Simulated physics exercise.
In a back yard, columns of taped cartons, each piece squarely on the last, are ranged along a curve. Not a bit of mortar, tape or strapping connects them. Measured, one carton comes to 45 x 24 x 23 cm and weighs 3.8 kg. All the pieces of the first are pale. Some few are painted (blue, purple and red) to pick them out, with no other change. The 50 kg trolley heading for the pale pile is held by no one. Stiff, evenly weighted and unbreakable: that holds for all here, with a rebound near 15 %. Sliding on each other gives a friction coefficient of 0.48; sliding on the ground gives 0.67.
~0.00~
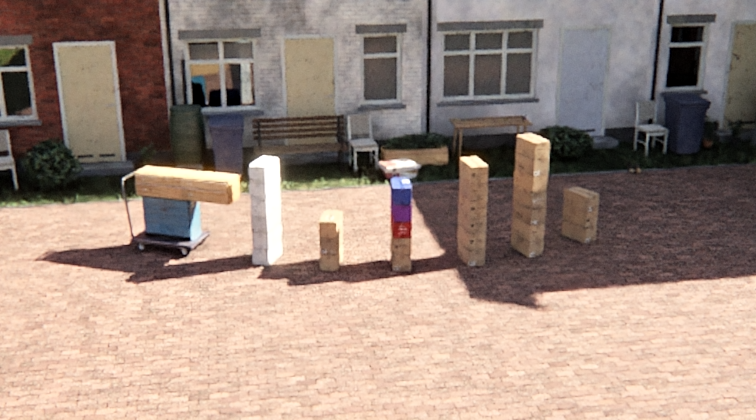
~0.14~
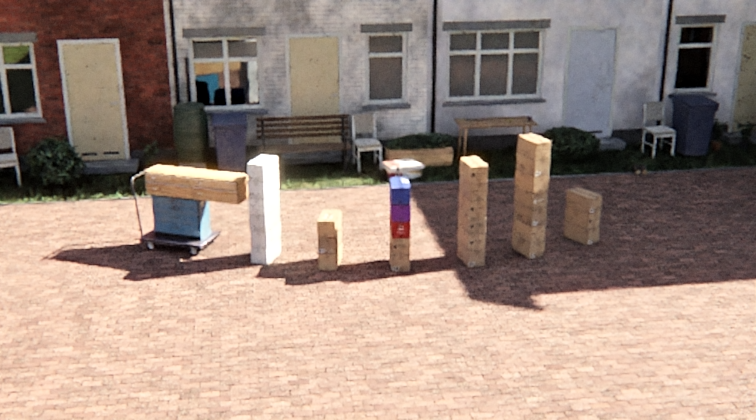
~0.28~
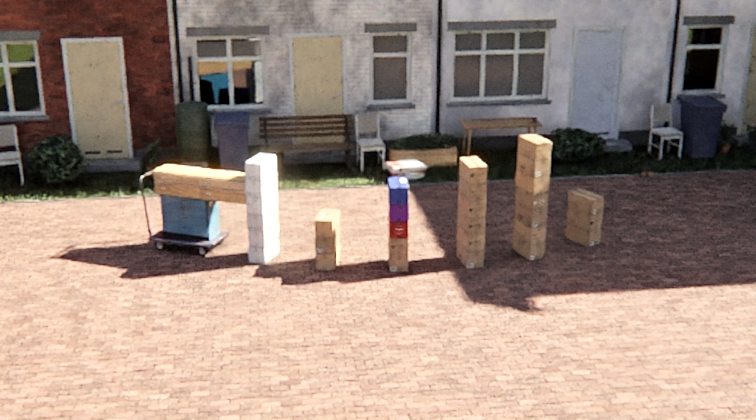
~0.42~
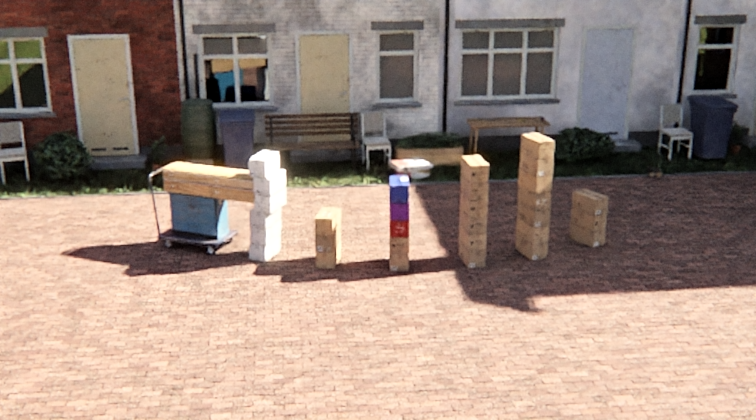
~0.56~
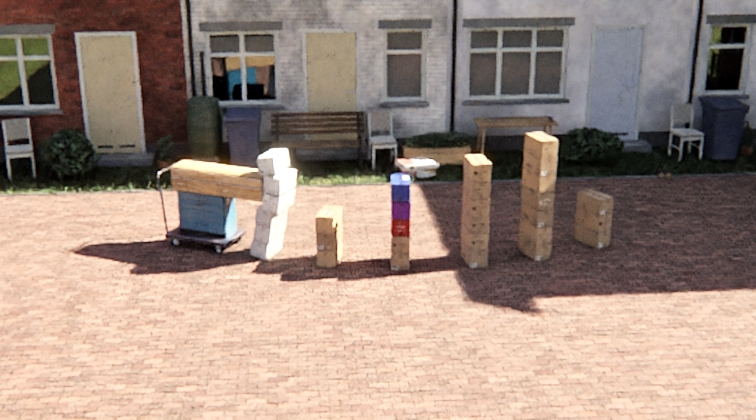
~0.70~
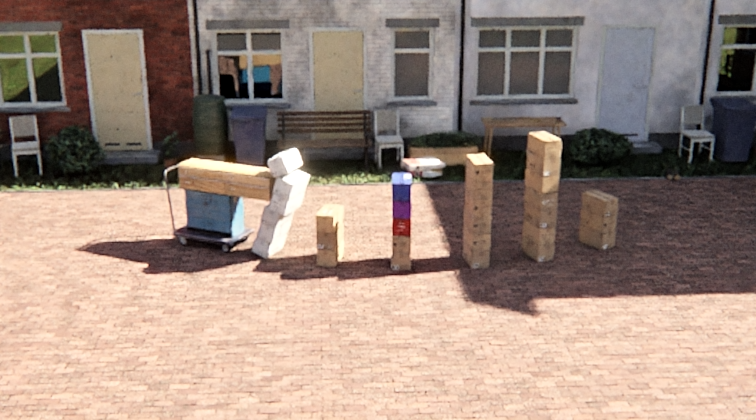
A blue trolley carrying a long wooden-looking block rolls rightward across a sunlit brick-paved yard, seen from slightly above, with terraced houses, benches and bins behind. Ahead of it stand a tall white stack, then separate tan stacks of differing heights, one topped with blue, purple and red boxes. The load meets the white stack and pushes its upper pieces rightward into a deepening lean, the others standing still as the camera shifts slightly.
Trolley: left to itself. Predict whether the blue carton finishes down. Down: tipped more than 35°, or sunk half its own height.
Prediction: It does not.
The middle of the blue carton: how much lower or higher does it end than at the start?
Lower, by roughly 0 cm.
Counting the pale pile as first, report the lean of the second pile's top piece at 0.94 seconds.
Tilt: Near 0 degrees.
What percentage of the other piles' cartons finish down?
Around 10 per cent, I'd say.
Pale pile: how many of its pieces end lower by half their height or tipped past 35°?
6.
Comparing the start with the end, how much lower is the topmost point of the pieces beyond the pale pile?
I make it close to 0 cm.
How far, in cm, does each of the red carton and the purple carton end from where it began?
Approx. distance from start in cm - red 0, purple 0.
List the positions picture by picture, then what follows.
In the first picture (places mark the middle of the side facing us; the camera moves round a little), load (223, 189) 33 cm short; blue carton (402, 197); purple carton (403, 214); red carton (403, 231); the rest undisturbed.
The second picture shows load (233, 188) 17 cm short; blue carton (401, 196).
The third picture shows load (242, 188) 13 mm short; blue carton (399, 196).
The fourth picture shows load (251, 187) 11 cm in; blue carton (400, 195); the rest undisturbed.
The fifth picture shows load (258, 185) 21 cm in, top of the pale pile leaning 9°; blue carton (401, 193); the rest undisturbed.
The sixth picture shows load (265, 184) 30 cm in, top of the pale pile leaning 21°; blue carton (401, 192); red carton (402, 228); purple carton (402, 210); the rest undisturbed.
After 0.94 s, 6 of the pale pile down; none of the 24 other cartons down; blue carton unmoved.
After 1.24 s, 6 of the pale pile down; none of the 24 other cartons down, 3 disturbed; blue carton unmoved.
At rest (2.1 s), 6 of the pale pile down; 2 of the 24 other cartons down; blue carton unmoved; red carton unmoved; purple carton unmoved. As the last picture would show them, middles, blue carton near (402, 187), red carton near (402, 222).
